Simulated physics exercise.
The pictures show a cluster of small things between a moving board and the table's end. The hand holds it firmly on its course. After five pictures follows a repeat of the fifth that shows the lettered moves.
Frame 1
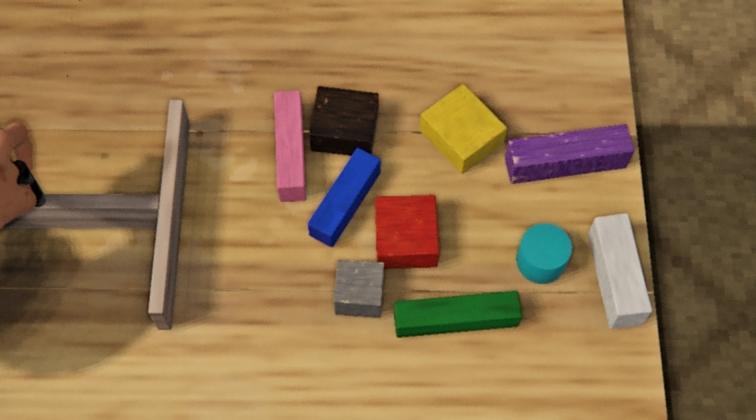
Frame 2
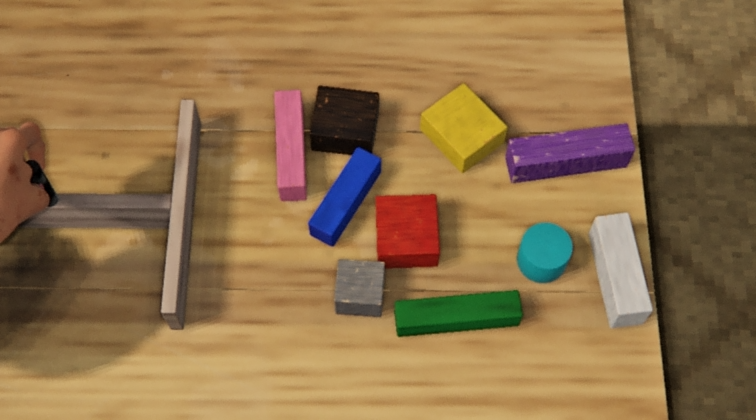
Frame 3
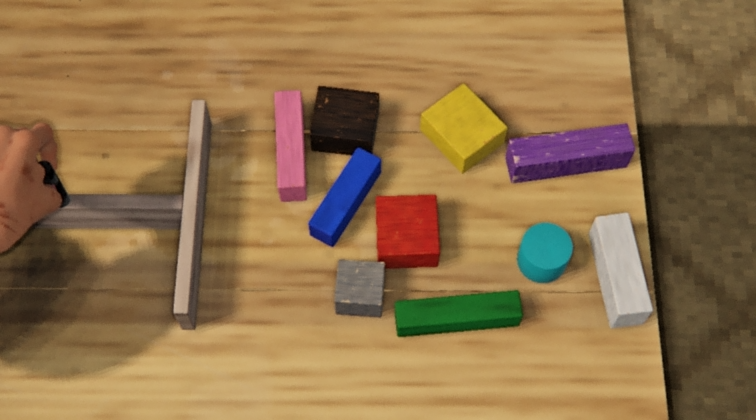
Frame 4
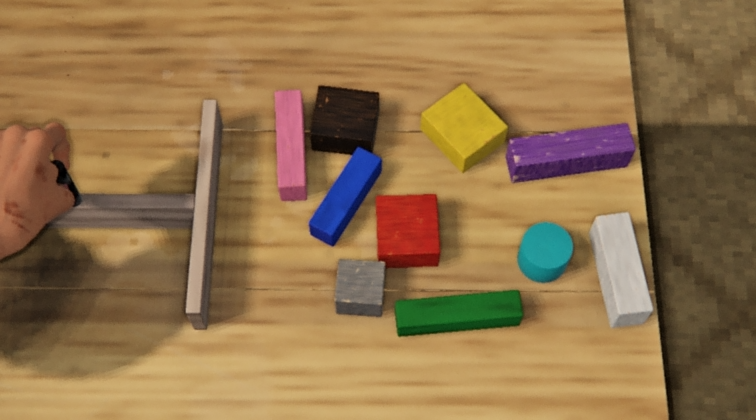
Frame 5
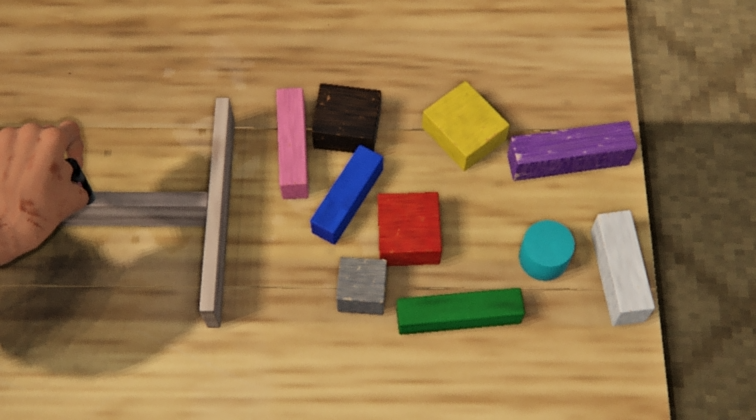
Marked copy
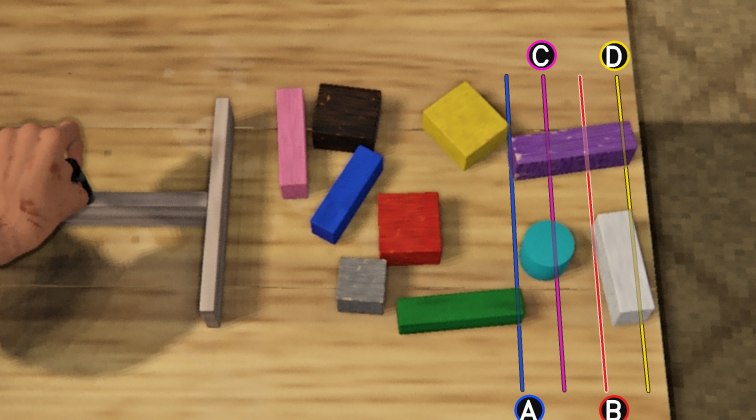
A hand slides a board rightward toward colourful blocks that stay in place on a table.
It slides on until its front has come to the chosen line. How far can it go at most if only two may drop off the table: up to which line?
A is the last line within the limit.
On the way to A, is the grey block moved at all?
By then, yes.
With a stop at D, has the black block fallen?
Yes.
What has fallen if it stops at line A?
The white bar goes over.
On the copy, A at (514, 223); B at (592, 223); C at (553, 223); D at (631, 224).
On A. First, board (323, 200); black block (393, 120); pink bar (347, 144).
Then, board (431, 201); yellow block (551, 108); turquoise tin (560, 256).
Finally, board (513, 201); white bar over the edge; yellow block (626, 96); one fallen.
By contrast, B drops seven; C drops five; D drops ten.
